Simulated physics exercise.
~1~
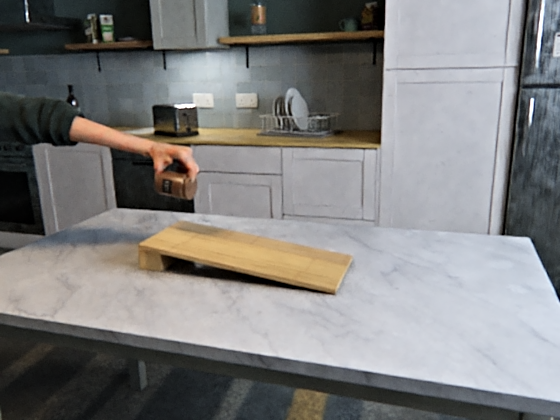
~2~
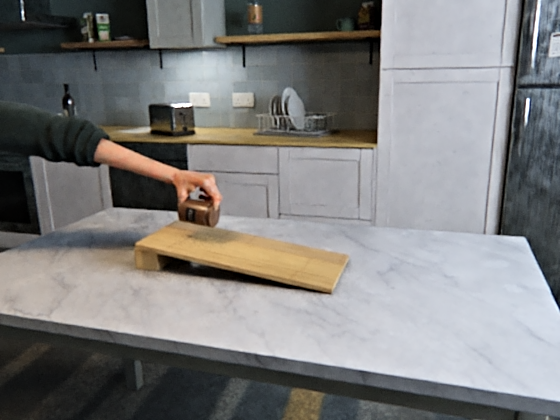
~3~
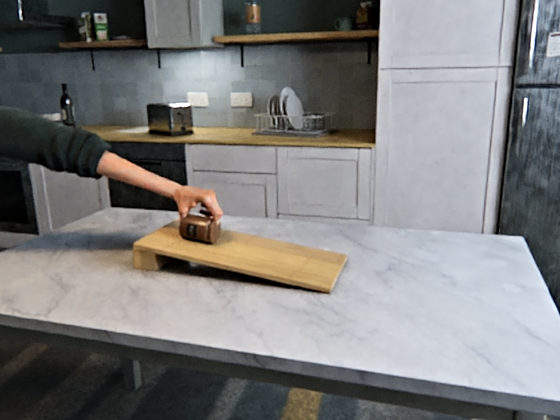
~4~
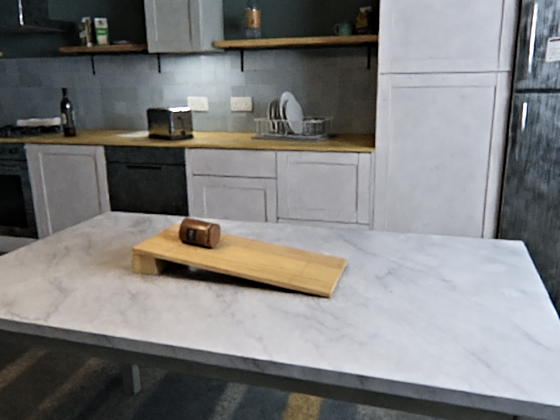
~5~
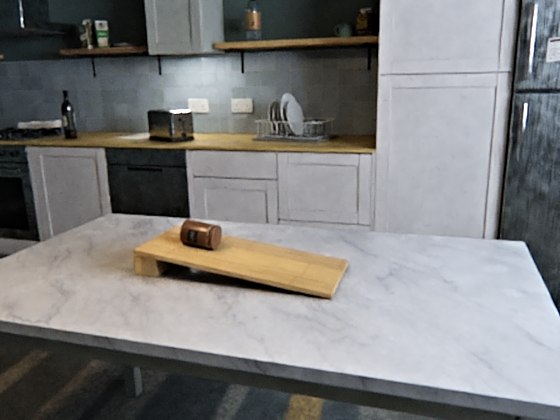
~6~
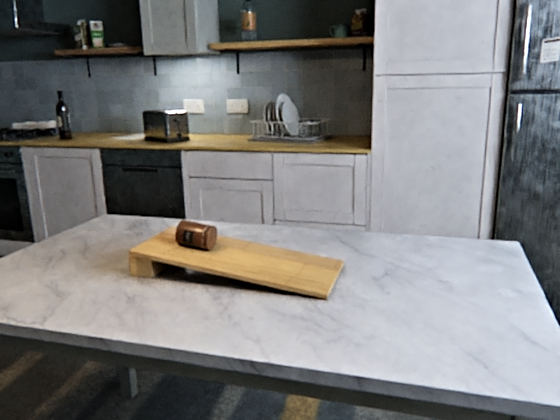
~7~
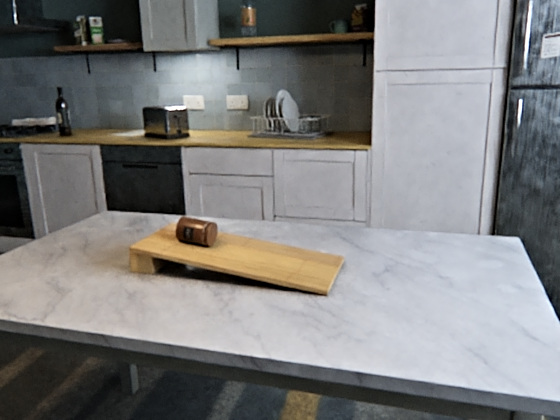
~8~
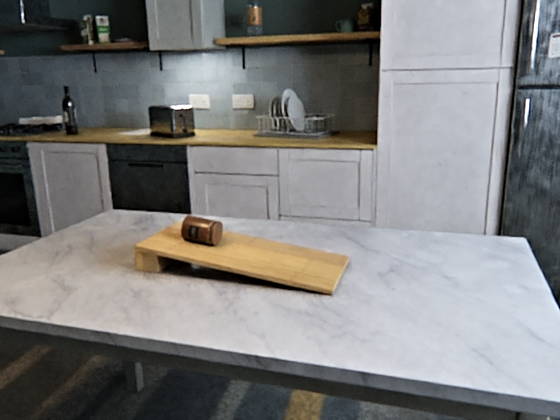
In this clip, a hand reaches in from the left, lowers a brown jar on its side onto the raised left end of a sloping wooden board on a marble-topped table, then lets go and withdraws, and the jar stays at rest there.
